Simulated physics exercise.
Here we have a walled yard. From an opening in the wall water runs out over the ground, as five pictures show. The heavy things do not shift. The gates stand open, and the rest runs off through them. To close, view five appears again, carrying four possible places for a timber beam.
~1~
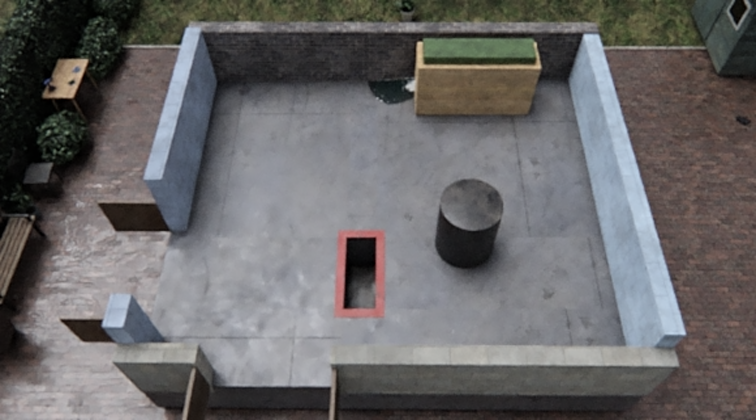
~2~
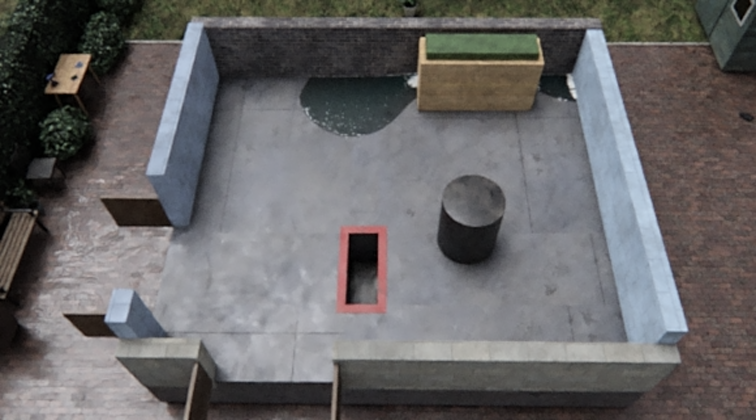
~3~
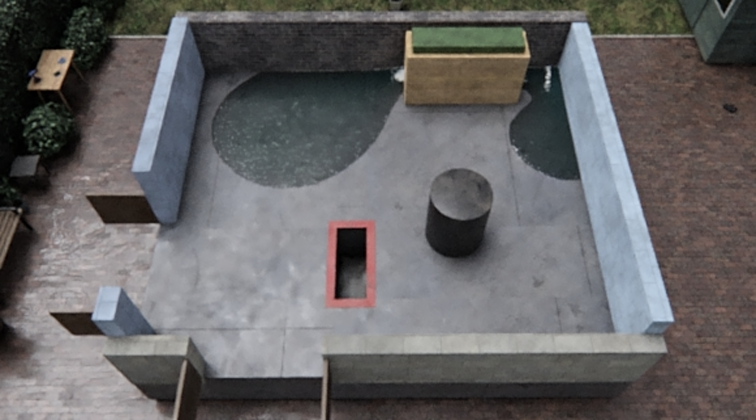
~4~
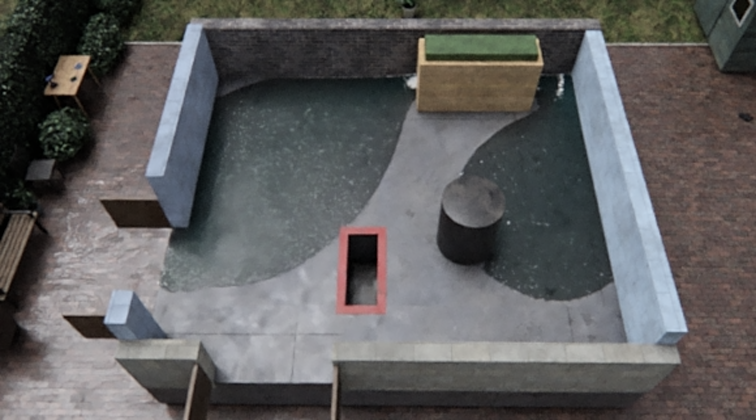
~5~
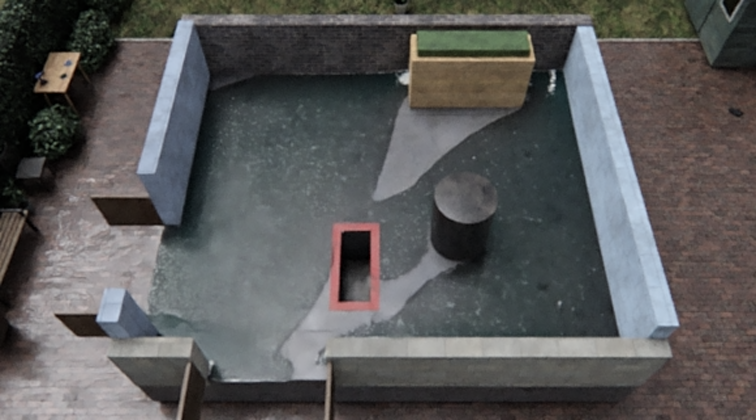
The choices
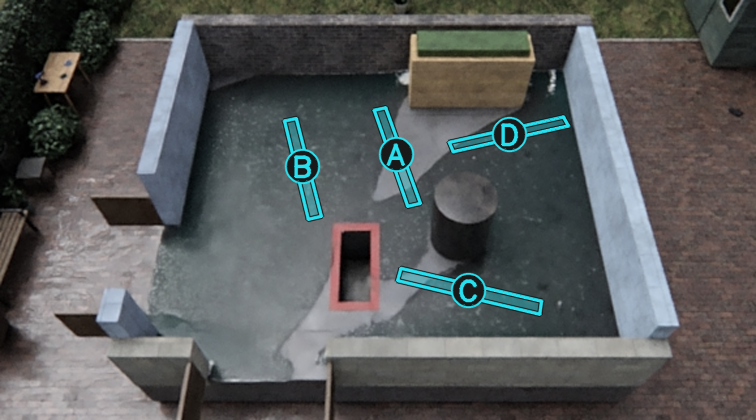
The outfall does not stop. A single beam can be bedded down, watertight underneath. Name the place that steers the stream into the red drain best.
B is best.
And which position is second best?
That is position C.
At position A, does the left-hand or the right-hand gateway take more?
The right one.
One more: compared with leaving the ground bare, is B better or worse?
It is better.
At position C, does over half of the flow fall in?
No, it does not.
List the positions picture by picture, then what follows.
Outfall partly hidden; red drain at (360, 272); open gate at (176, 282); open gate at (275, 369); water covers 2 % of the ground and shows as far out as (380, 91); red drain still dry.
Water covers 9 % of the ground and shows as far out as (569, 99); red drain still dry.
Water covers 25 % of the ground and shows as far out as (221, 143); red drain still dry.
Water covers 54 % of the ground and shows as far out as (185, 285); red drain still dry.
Water covers 78 % of the ground and shows as far out as (164, 310); red drain taking water.
On the marked copy, A from (379, 109) to (414, 204); B from (290, 119) to (314, 217); C from (399, 274) to (540, 307); D from (451, 147) to (565, 121).
With A, about 9 % of the stream runs into the red drain, about 91 % out by the gates.
With B, about 32 % of the stream runs into the red drain, about 68 % out by the gates.
With C, about 20 % of the stream runs into the red drain, about 80 % out by the gates.
With D, about 11 % of the stream runs into the red drain, about 89 % out by the gates.
